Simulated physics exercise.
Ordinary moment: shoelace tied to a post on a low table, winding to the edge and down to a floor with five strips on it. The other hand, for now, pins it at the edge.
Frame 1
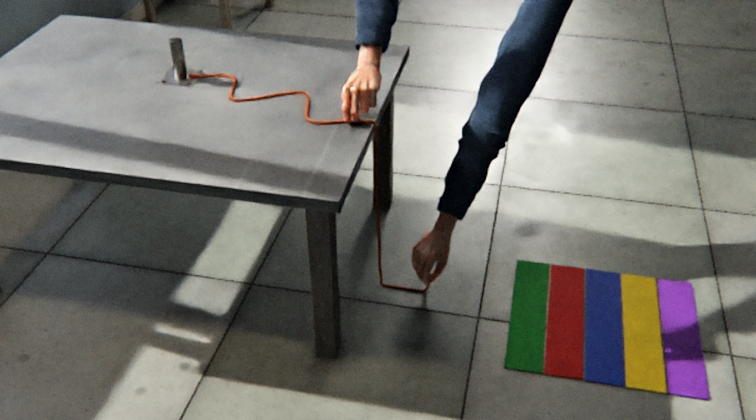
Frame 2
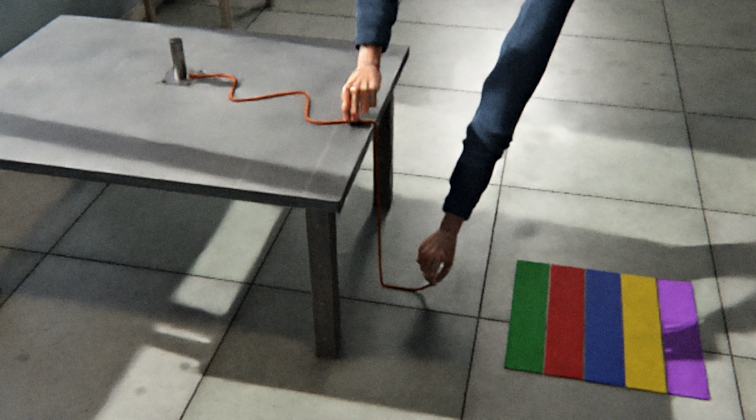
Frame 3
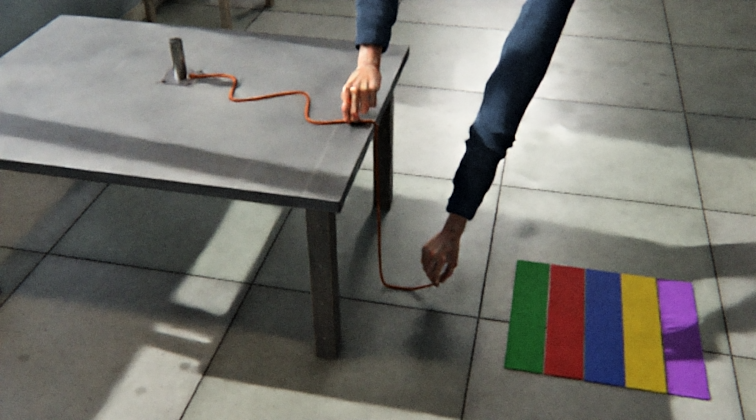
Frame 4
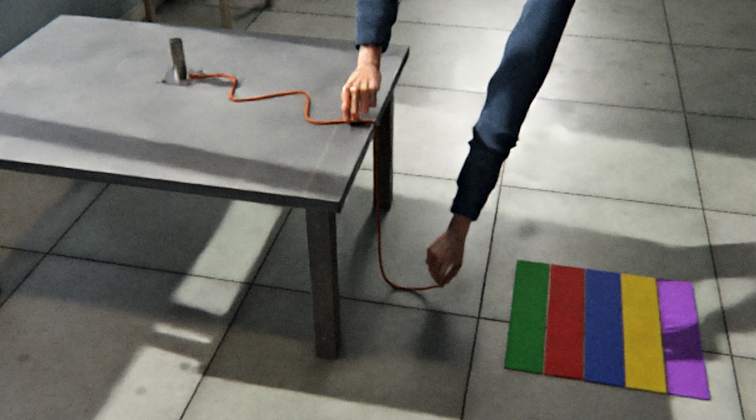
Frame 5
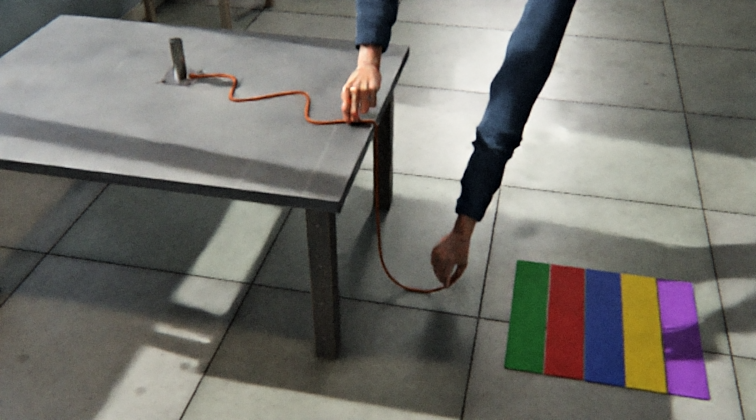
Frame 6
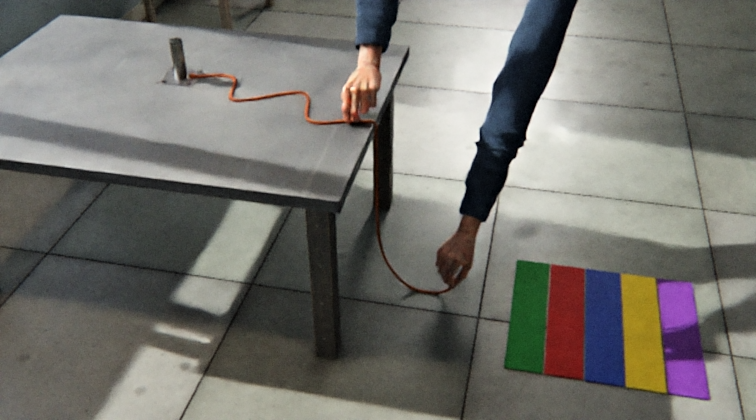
A hand easing the loose end of an orange-red cord slightly right above the floor, another hand pinning it at the table edge.
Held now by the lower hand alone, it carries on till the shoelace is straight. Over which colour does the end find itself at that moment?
I would say over yellow.
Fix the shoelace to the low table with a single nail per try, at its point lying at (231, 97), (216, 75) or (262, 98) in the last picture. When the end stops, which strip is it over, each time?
Taking them in turn: Blue; yellow; blue.
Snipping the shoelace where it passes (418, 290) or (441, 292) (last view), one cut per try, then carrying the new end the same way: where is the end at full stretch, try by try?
For the first cut it's about (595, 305), and for the second about (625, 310).
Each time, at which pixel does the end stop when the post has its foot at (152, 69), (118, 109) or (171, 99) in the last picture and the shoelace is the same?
Around (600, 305), then (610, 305), then (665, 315).
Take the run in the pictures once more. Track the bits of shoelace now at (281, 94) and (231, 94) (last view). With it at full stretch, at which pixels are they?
They finish close to (316, 102) and close to (260, 91).
Soon after, end near (573, 301); over red.
After that, end near (621, 308); over blue.
At the stop, end near (651, 312); over yellow. It gets as far as the yellow strip.
